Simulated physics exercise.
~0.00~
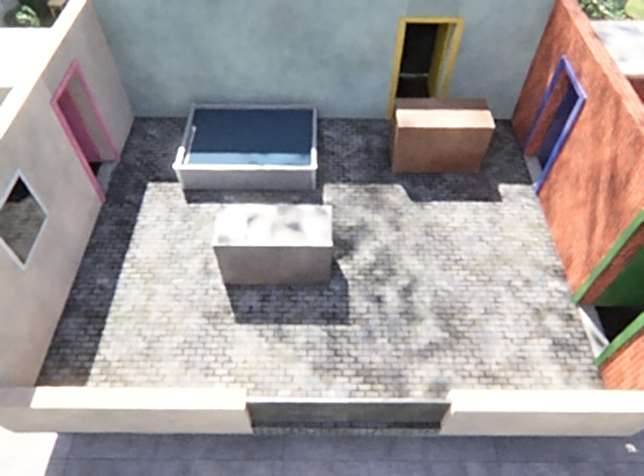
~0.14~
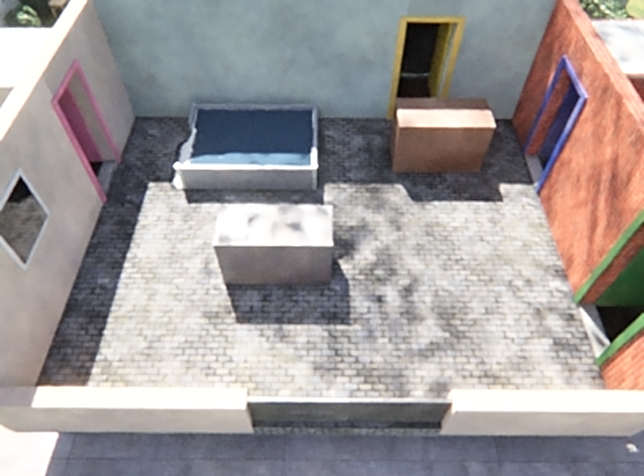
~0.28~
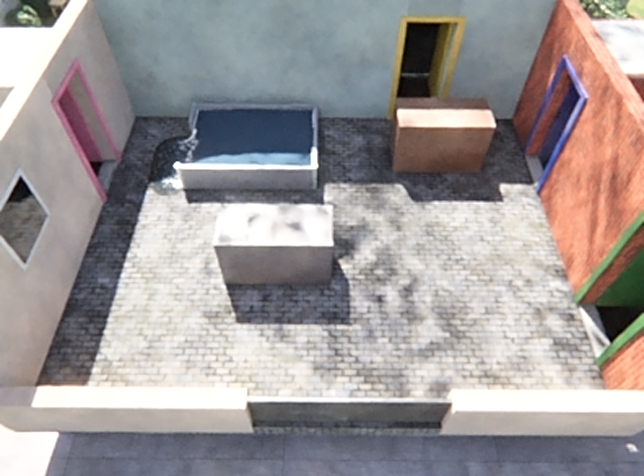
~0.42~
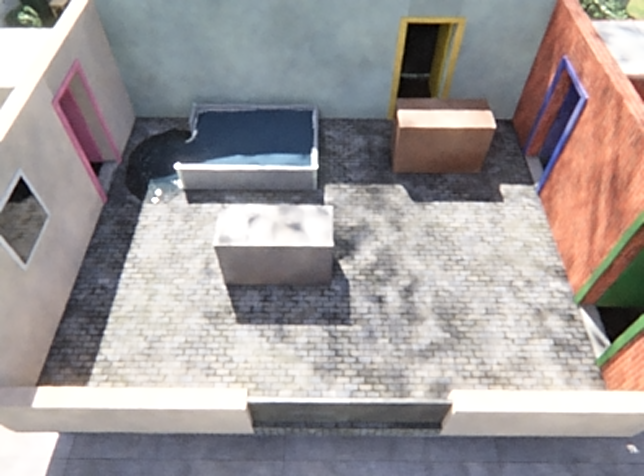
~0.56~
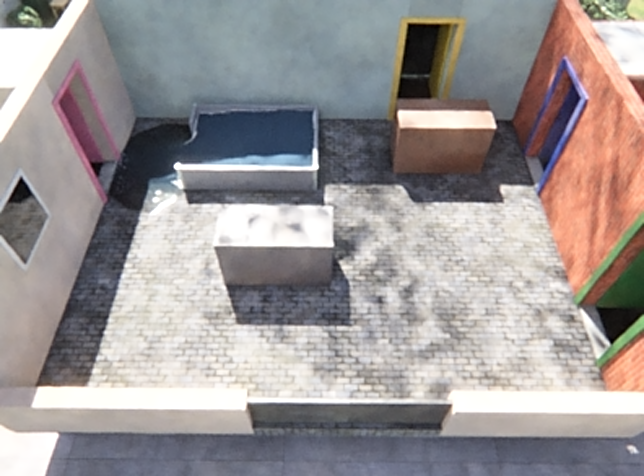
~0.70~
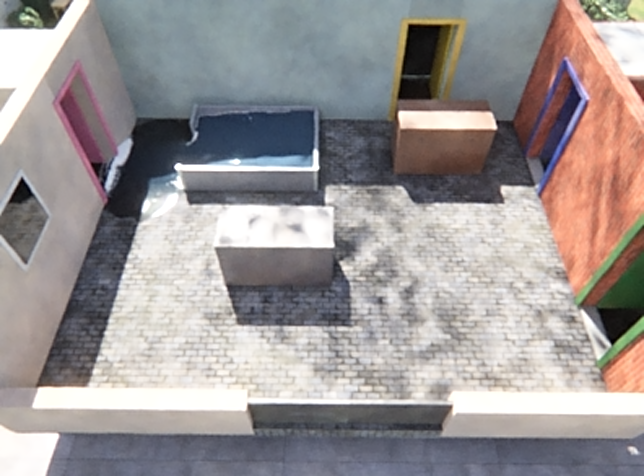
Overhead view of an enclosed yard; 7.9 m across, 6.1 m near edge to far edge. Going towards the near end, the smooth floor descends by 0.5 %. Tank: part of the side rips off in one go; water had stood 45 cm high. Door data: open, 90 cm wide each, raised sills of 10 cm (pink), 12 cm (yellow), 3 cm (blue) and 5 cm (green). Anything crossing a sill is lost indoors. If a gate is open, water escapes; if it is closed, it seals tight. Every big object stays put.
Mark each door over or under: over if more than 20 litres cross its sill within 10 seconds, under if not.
Marks: Pink door: Over; yellow door: Under; blue door: Under; green door: Under.
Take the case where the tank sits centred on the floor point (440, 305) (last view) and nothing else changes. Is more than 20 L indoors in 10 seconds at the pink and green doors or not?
Pink: Within limit; green: Within limit.
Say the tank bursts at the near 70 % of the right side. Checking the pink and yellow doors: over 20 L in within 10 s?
With respect to that limit, pink ends up inside it, yellow ends up inside it.
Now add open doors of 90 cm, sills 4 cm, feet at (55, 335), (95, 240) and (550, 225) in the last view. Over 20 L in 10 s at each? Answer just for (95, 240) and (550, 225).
More, less.
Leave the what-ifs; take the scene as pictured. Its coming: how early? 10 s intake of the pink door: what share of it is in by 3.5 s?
Roughly 75%.
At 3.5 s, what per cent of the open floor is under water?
Wet share: Near 25 percent.
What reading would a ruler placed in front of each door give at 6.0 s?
Centimetres: Pink 14 / yellow 2 / blue 0 / green 0.
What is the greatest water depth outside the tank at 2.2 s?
Max around 28 cm.
After 1.4 s water covers 10 % of the floor and is deepest (28 cm) near (115, 178); pink door 26 cm at the sill, 46 L in, yellow door not reached, blue door not reached, green door not reached.
After 2.2 s water covers 15 % of the floor and is deepest (28 cm) near (120, 165); pink door 27 cm at the sill, 125 L in, yellow door not reached, blue door not reached, green door not reached.
After 3.5 s water covers 25 % of the floor and is deepest (22 cm) near (115, 178); pink door 21 cm at the sill, 225 L in, yellow door not reached, blue door not reached, green door not reached.
After 6.0 s water covers 45 % of the floor and is deepest (15 cm) near (118, 171); pink door 14 cm at the sill, 286 L in, yellow door 2 cm at the sill, 0 L in, blue door not reached, green door not reached.
After 10.0 s water covers 65 % of the floor and is deepest (9 cm) near (29, 408); pink door 8 cm at the sill, 300 L in, yellow door 1 cm at the sill, 0 L in, blue door 2 cm at the sill, 0 L in, green door 5 cm at the sill, 0 L in.
